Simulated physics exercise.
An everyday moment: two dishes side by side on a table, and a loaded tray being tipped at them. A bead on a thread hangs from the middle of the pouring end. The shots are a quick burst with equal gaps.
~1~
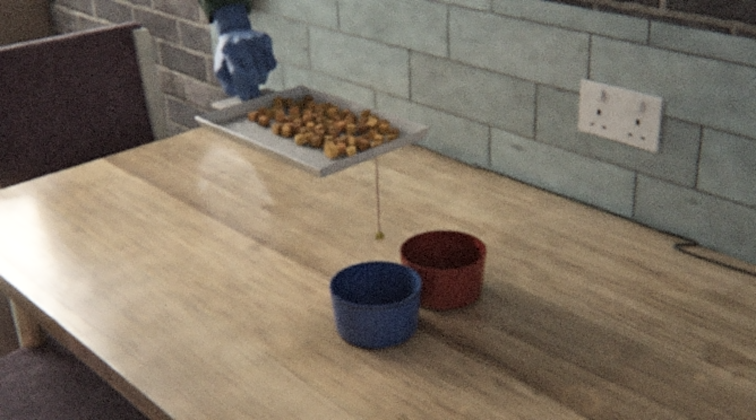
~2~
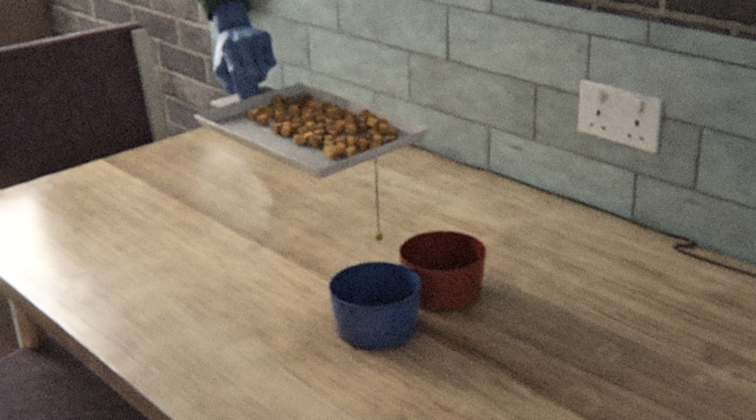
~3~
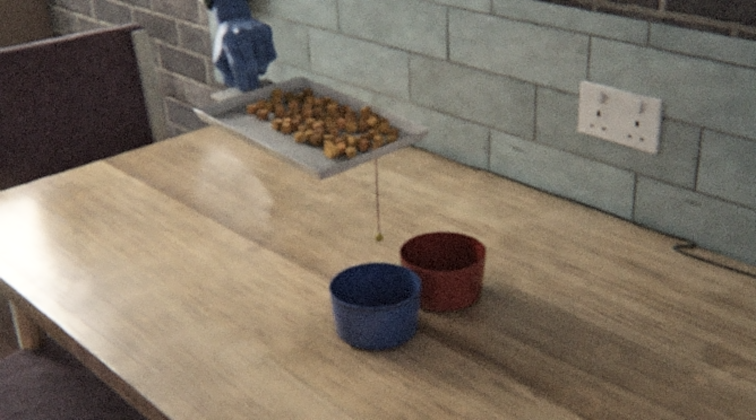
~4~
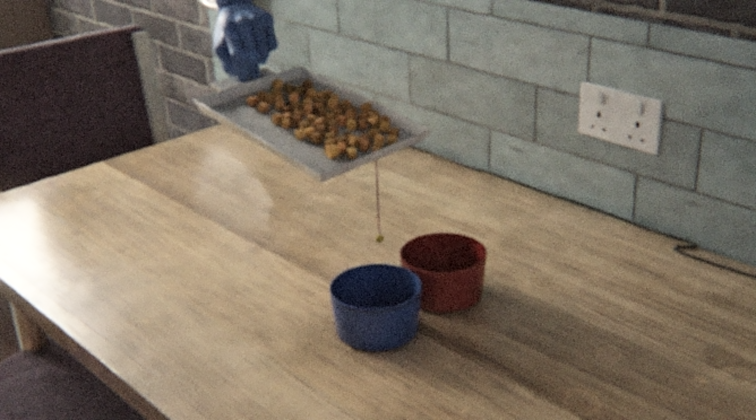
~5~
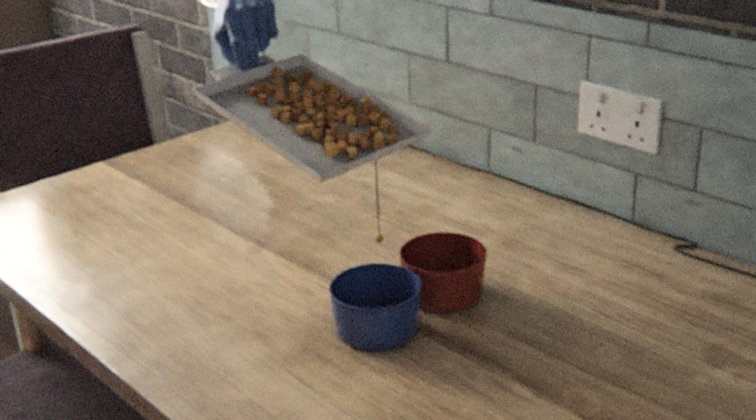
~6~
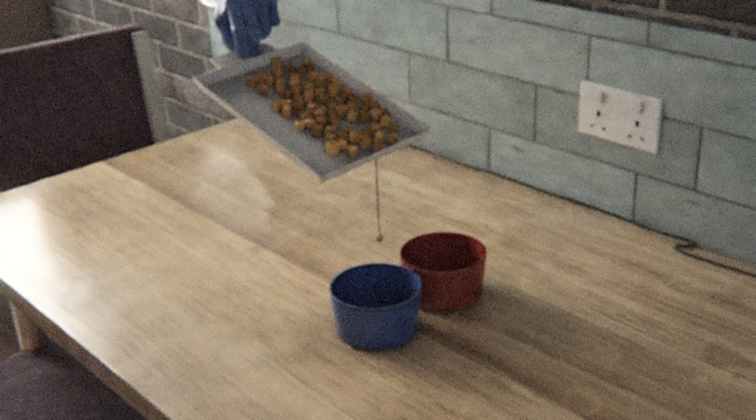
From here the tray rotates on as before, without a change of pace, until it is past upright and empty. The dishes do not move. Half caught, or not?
They take the larger part between them.
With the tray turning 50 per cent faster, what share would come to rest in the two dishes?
About 80 per cent.
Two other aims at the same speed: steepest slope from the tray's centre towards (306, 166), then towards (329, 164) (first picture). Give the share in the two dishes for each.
Near 20 % and 50 %.
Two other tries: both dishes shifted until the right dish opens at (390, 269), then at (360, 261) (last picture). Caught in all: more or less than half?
The first try: Above a half. The second: Less than half.
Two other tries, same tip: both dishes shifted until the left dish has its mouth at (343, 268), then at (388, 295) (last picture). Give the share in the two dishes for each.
Near 40 % and 50 %.
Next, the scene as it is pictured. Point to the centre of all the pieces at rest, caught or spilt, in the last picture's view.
Near (385, 317).
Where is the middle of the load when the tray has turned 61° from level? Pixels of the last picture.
Near (367, 140).
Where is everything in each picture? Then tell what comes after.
In the first picture, corners of the pouring end near (320, 166) and (423, 127), level; middle of the load near (330, 124), croutons; left dish near (407, 318); right dish near (475, 281); bead on its thread near (380, 236).
In the second picture, corners of the pouring end near (320, 167) and (422, 128), level; middle of the load near (330, 124).
In the third picture, corners of the pouring end near (320, 169) and (423, 129), tipped barely, lowest at the left corner; middle of the load near (330, 121).
In the fourth picture, corners of the pouring end near (321, 171) and (424, 129), tipped a little, lowest at the left corner; middle of the load near (330, 117).
In the fifth picture, corners of the pouring end near (321, 172) and (424, 129), tipped a little, lowest at the left corner; middle of the load near (330, 111).
In the sixth picture, corners of the pouring end near (322, 173) and (425, 128), tipped clearly, lowest at the left corner; middle of the load near (331, 106); left dish near (408, 320); right dish near (475, 283).
Shortly afterwards, tray tipped steeply; all but a few on the tray; a little in the air.
Next, tray tipped past a quarter turn; near a quarter on the tray; near a third in the left dish; a little in the right dish; a little outside both; near a quarter in the air.
Some moments later, tray tipped past a quarter turn; near half in the left dish; near a third in the right dish; a little outside both.
In the end, tray tipped past a quarter turn; near half in the left dish; near a third in the right dish; a little outside both.
